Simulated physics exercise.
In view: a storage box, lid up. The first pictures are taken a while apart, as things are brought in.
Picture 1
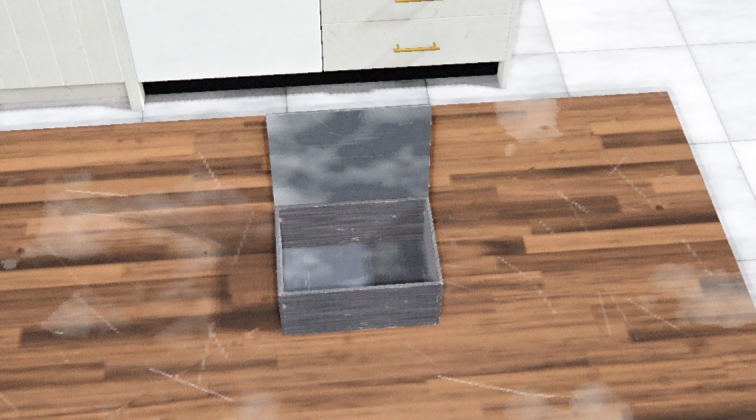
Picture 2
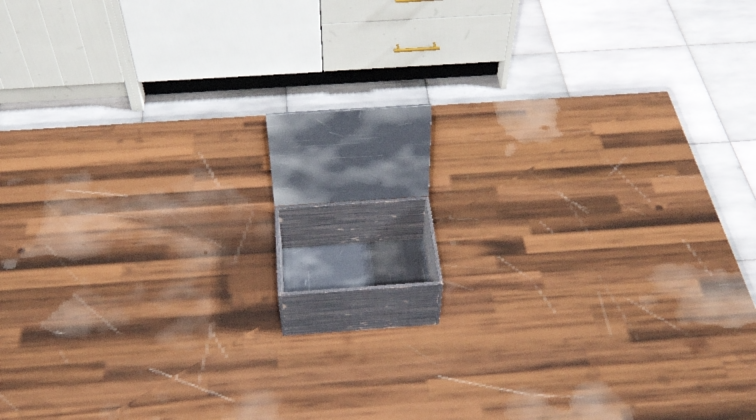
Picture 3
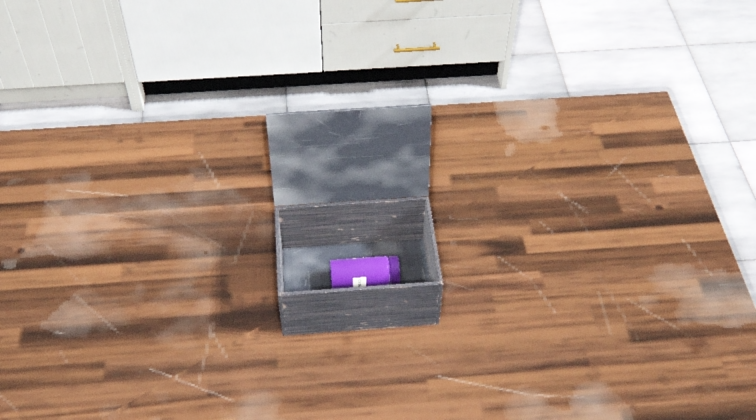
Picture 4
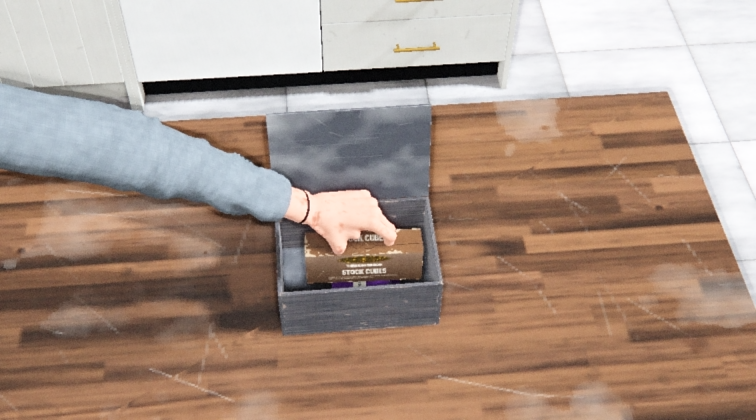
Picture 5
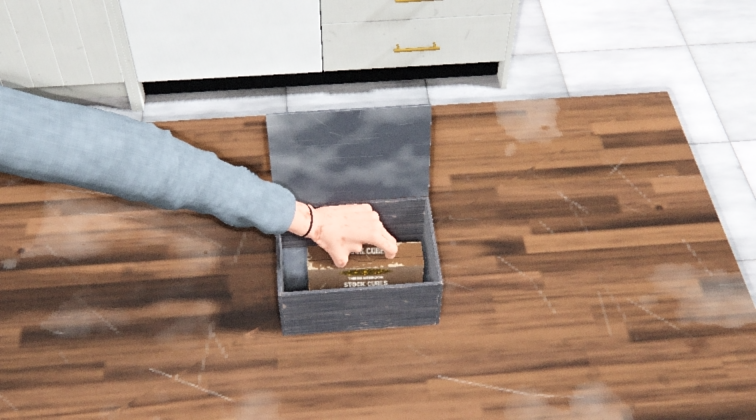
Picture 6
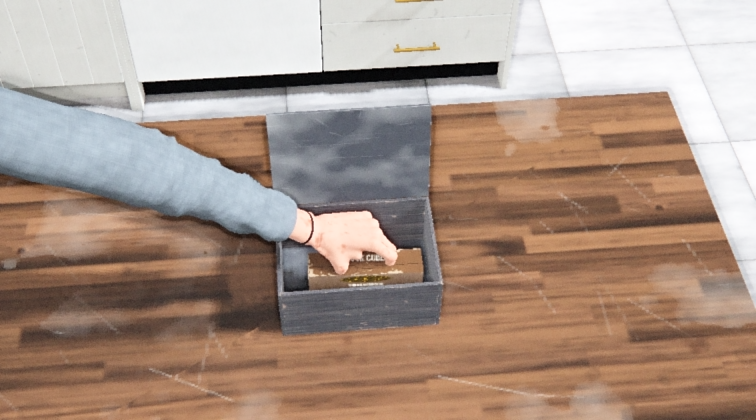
A purple cylindrical container appears inside an open grey box, which sits with its lid raised on a brown wooden surface, seen from above by a still camera. White cabinets with brass-coloured handles stand behind, beside pale floor tiles. A blue-sleeved arm then reaches in from the left, its hand lowering a brown carton over the purple container into the box and still gripping it.
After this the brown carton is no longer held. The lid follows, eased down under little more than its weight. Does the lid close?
As it turns out, it closes.
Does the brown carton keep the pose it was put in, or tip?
The brown carton keeps its pose.
Then, 1.30 s after the last picture, lid 77° above the rim; brown carton slid a little near (365, 294).
Then, 1.90 s after the last picture, lid 38° above the rim; brown carton slid a little near (365, 294).
At rest, lid shut; moved from the start, brown carton; purple shaker in place. Seen from the same camera at the end, brown carton near (365, 294).
